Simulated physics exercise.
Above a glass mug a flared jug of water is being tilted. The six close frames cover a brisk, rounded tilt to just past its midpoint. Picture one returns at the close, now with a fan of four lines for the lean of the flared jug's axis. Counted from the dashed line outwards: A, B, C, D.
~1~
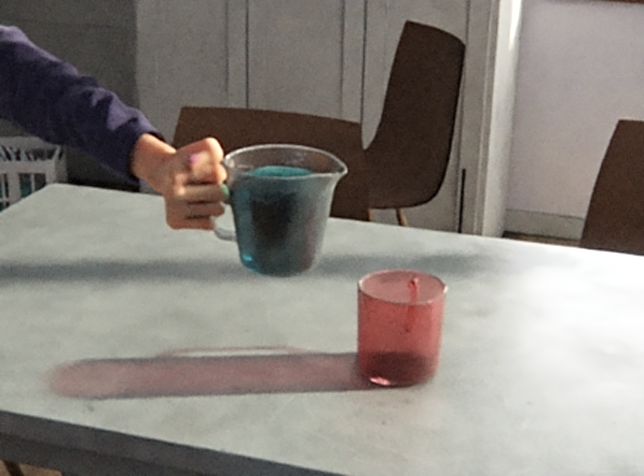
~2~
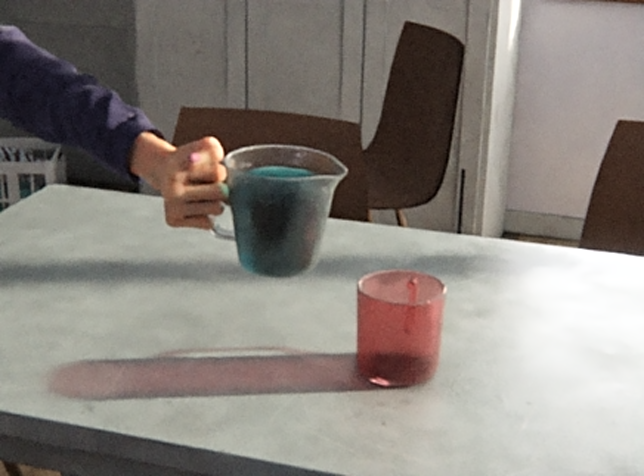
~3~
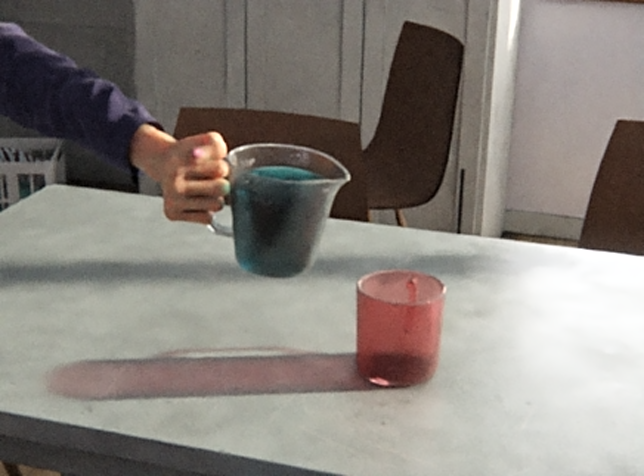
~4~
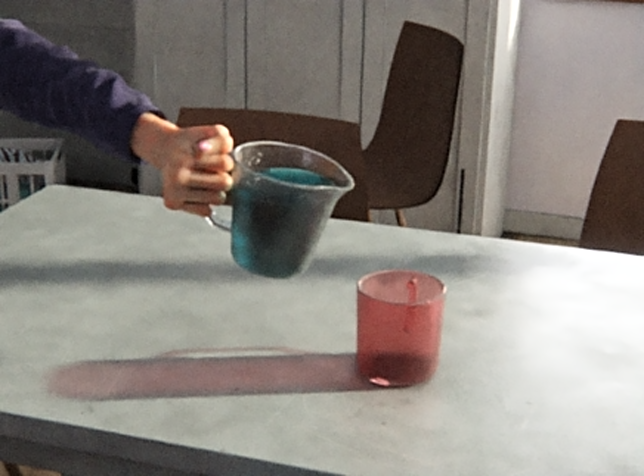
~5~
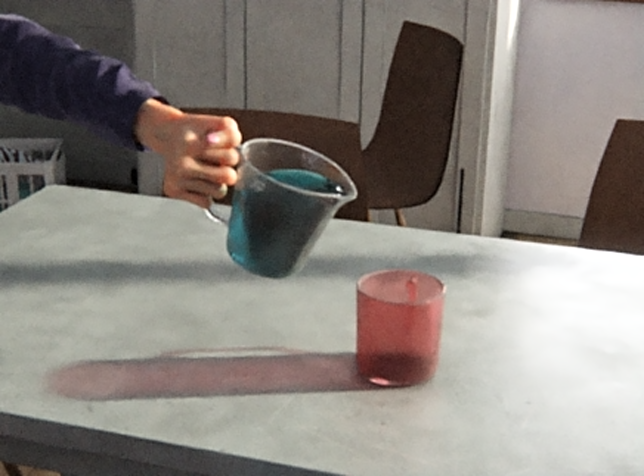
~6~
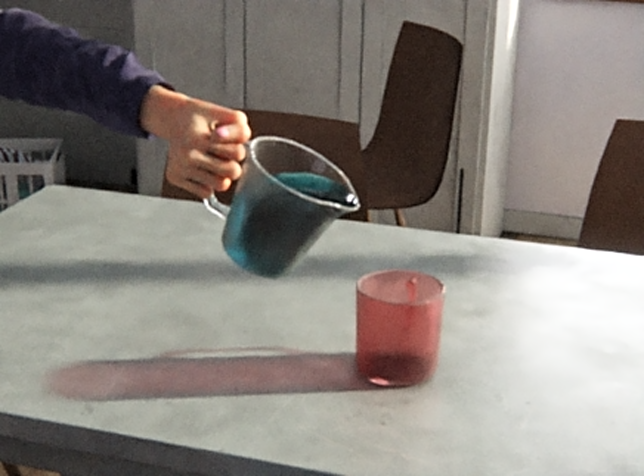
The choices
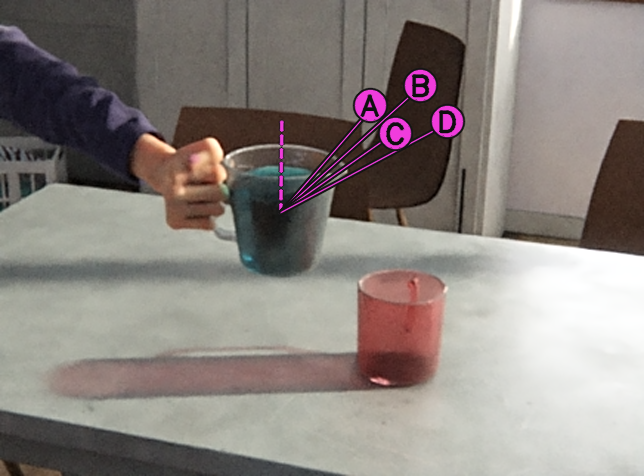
A hand in a dark purple sleeve held a clear jug of blue liquid above a table, near a red glass, then gradually tilted the jug to the right, with nothing leaving its lip.
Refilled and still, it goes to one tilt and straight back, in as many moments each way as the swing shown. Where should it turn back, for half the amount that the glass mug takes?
I would pick tilt D.
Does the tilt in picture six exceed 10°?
Yes, it does.
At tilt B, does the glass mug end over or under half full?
Under half.
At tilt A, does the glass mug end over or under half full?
Under half.
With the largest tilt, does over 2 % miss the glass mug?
No.
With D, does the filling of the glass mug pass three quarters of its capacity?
No.
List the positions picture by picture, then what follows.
Upright, lip at (344, 171); rim of the glass mug round (402, 285); nothing has left yet.
Upright, lip at (344, 173); nothing has left yet.
Tipped about 5°, lip at (347, 178); nothing has left yet.
Tipped about 11°, lip at (351, 186); nothing has left yet.
Tipped about 19°, lip at (354, 196); nothing has left yet.
Tipped about 27°, lip at (356, 207); nothing has left yet.
On the marked copy, A at (361, 120); B at (408, 97); C at (381, 142); D at (433, 131).
If A is chosen, the glass mug ends with about 18 % of what it can hold.
If B is chosen, the glass mug ends with about 28 % of what it can hold.
If C is chosen, the glass mug ends with about 38 % of what it can hold.
If D is chosen, the glass mug ends with about 50 % of what it can hold.
